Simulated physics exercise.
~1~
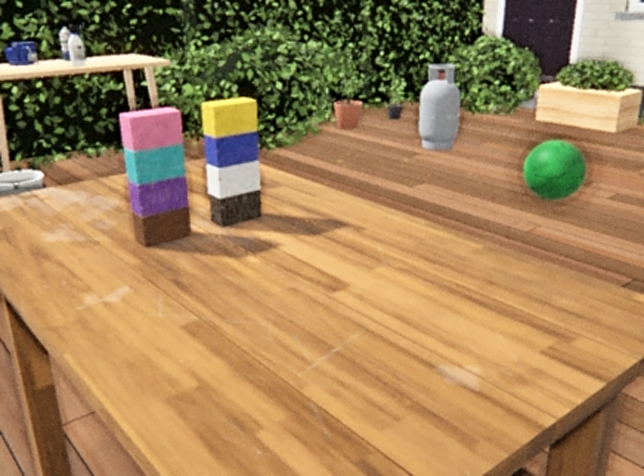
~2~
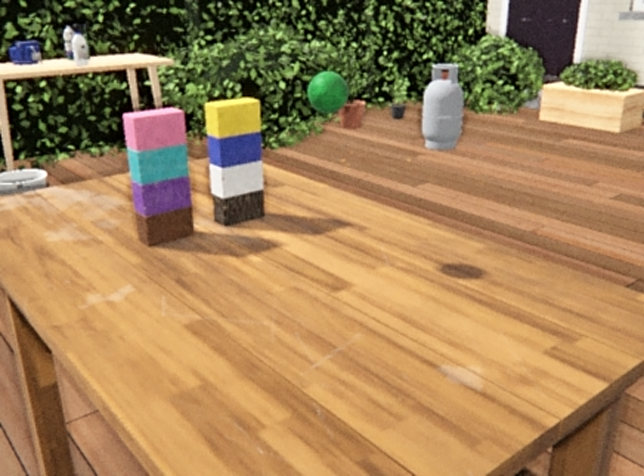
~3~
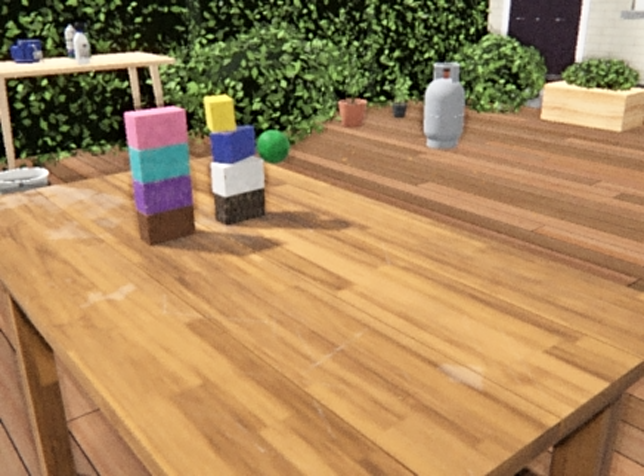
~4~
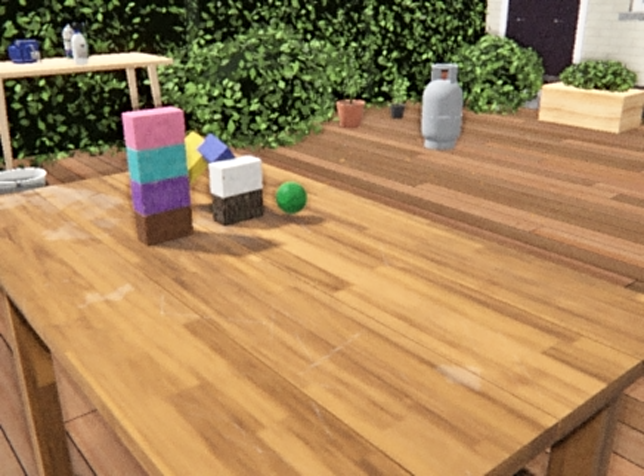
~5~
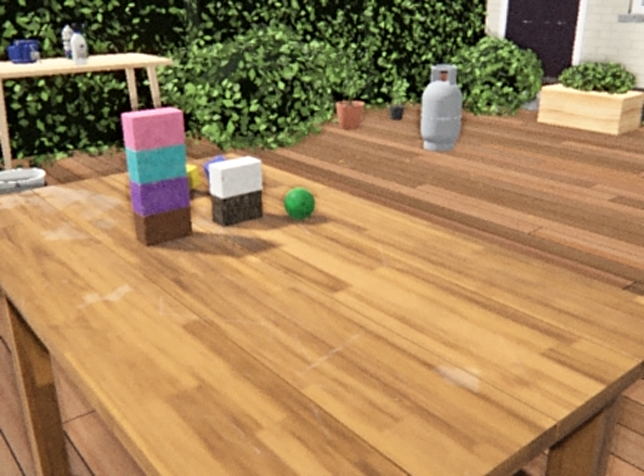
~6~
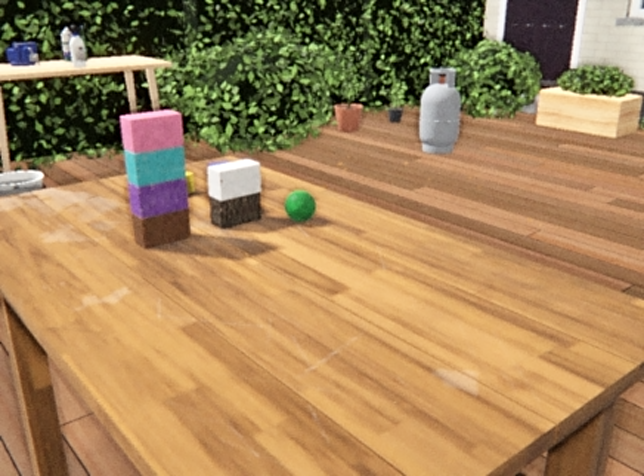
On a wooden table on a garden deck, a green ball flies in from the right toward two stacks of coloured blocks and knocks the yellow and blue blocks off the rear stack, ending up beside the white and black blocks while the other stack stays standing.
